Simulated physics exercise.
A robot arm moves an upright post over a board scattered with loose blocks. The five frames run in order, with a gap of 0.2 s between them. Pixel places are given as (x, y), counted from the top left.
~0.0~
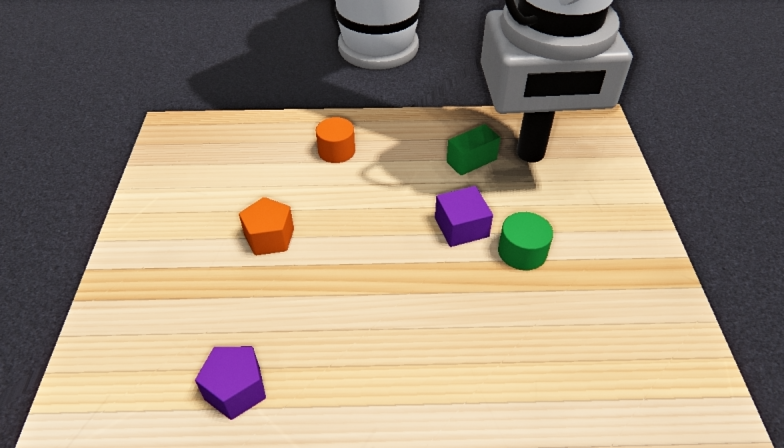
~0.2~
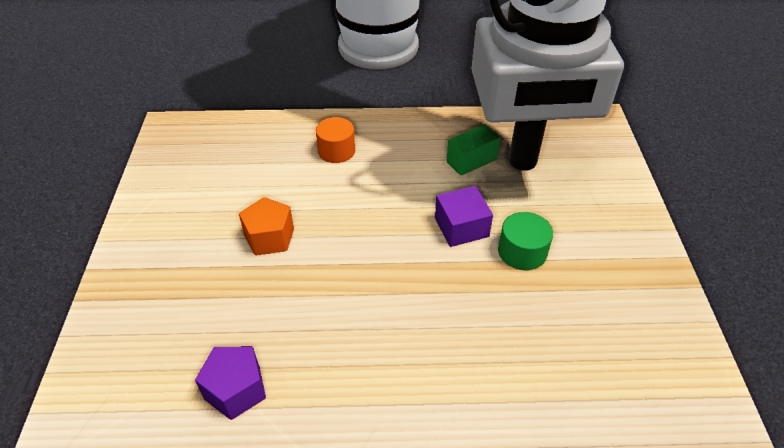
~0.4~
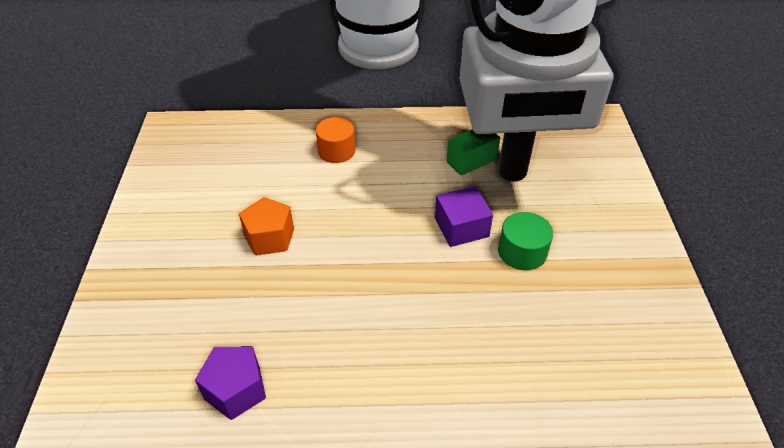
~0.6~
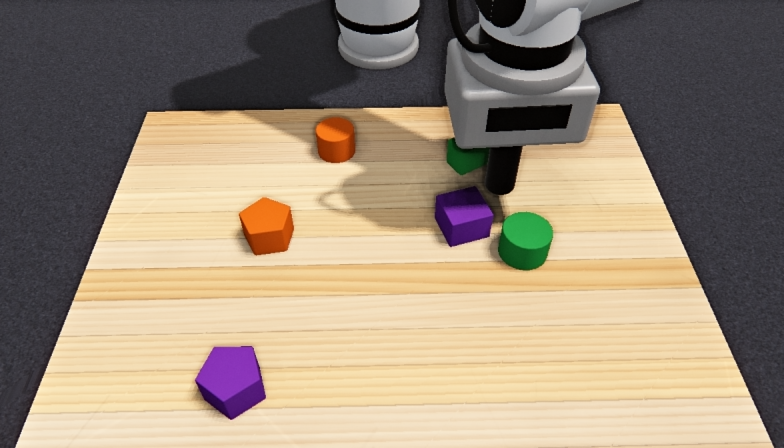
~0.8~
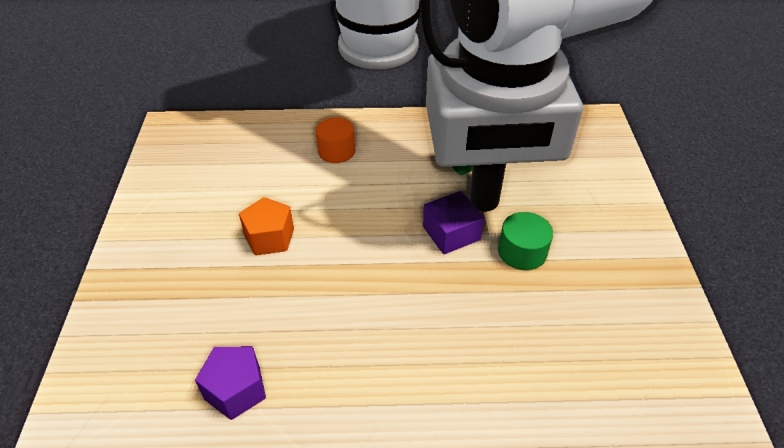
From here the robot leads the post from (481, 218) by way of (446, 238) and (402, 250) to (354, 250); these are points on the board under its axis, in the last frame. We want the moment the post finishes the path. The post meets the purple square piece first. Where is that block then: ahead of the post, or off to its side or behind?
It will get left beside or behind the post.
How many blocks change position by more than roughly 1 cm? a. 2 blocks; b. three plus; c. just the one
Option c.
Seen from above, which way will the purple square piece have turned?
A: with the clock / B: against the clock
The correct letter is B.
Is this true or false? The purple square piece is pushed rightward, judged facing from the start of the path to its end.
That statement is not accurate.
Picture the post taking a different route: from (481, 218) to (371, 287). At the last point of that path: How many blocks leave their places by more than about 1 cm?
Blocks displaced: 1.
What follows on the original path. One third of the way, post at (447, 223); purple square piece at (415, 231).
Two thirds of the way, post at (401, 234); purple square piece at (373, 249), turned 25° anticlockwise.
At the end, post at (353, 234); purple square piece at (353, 259), turned 55° anticlockwise; green round block not moved.
